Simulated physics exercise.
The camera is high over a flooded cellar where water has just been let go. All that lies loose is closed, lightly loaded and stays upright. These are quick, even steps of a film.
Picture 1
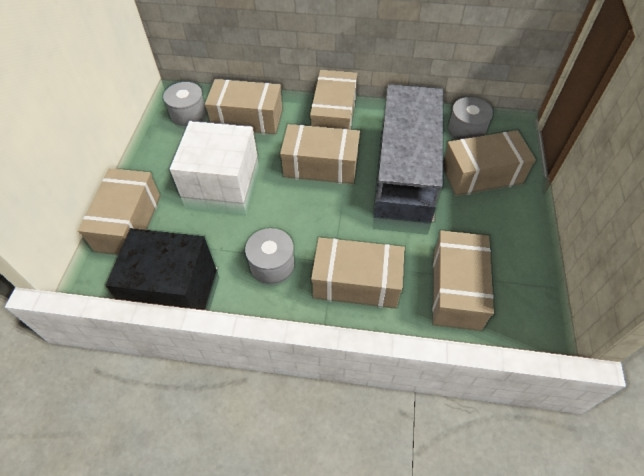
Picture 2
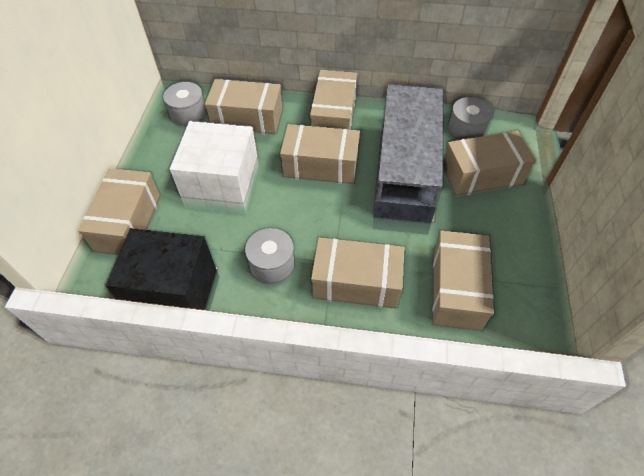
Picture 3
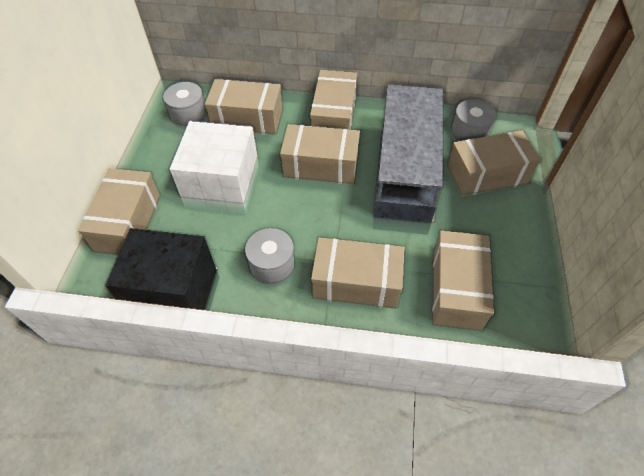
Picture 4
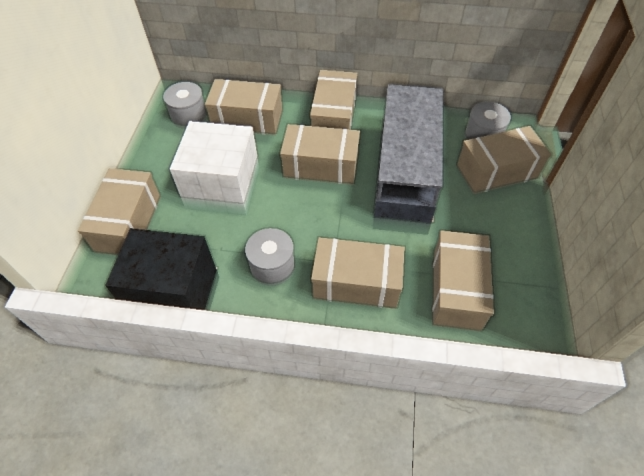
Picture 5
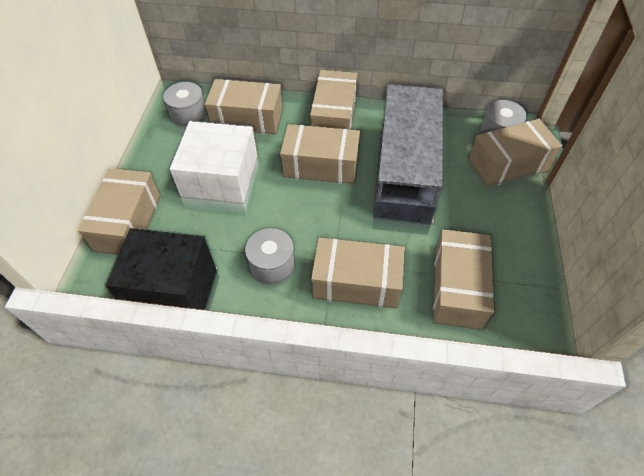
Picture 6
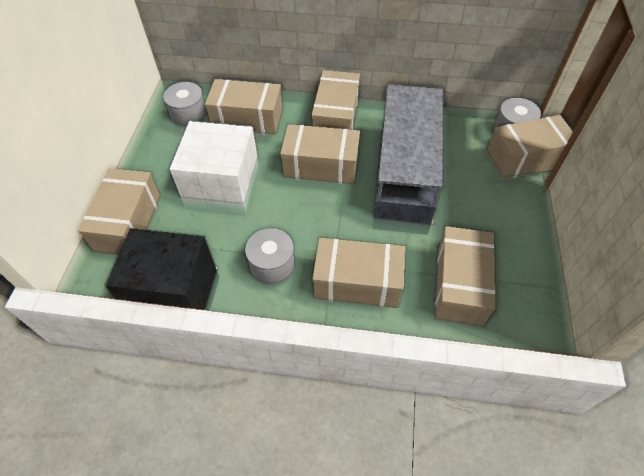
A brown box and a grey drum float at the back right of a flooded, green-floored cellar, seen from high above a low white wall. Around them sit other brown boxes with pale bands, two more grey drums, a white block, a black block at front left and a long dark-grey unit. The door at right opens, then the box drifts right, turning slightly, and the drum follows.
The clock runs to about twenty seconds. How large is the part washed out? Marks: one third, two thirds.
That comes to from one to two thirds.
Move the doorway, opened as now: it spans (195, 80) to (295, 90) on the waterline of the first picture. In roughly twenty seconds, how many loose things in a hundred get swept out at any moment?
Near 80 in a hundred.
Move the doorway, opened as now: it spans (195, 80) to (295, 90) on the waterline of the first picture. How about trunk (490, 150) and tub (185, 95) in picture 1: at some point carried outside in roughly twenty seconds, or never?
One after the other: No, out.
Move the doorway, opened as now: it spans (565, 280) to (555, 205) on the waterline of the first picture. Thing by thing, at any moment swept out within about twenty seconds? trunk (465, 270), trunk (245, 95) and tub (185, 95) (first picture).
One after the other: Yes, still in, no.
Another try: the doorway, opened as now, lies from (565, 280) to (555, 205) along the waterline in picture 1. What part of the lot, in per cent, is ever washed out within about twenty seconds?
Near 40 in a hundred.
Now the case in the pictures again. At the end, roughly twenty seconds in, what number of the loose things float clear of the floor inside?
The number is 6.
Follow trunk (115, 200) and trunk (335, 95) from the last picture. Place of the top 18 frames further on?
Roughly at (153, 198) and (363, 100).
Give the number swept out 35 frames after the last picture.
That makes 4.
A moment on, 2 of 10 are out; 8 afloat.
Next, 3 of 10 are out; 7 afloat.
Later, 4 of 10 are out; 6 afloat.
In the end, 4 of 10 are out; 6 afloat.
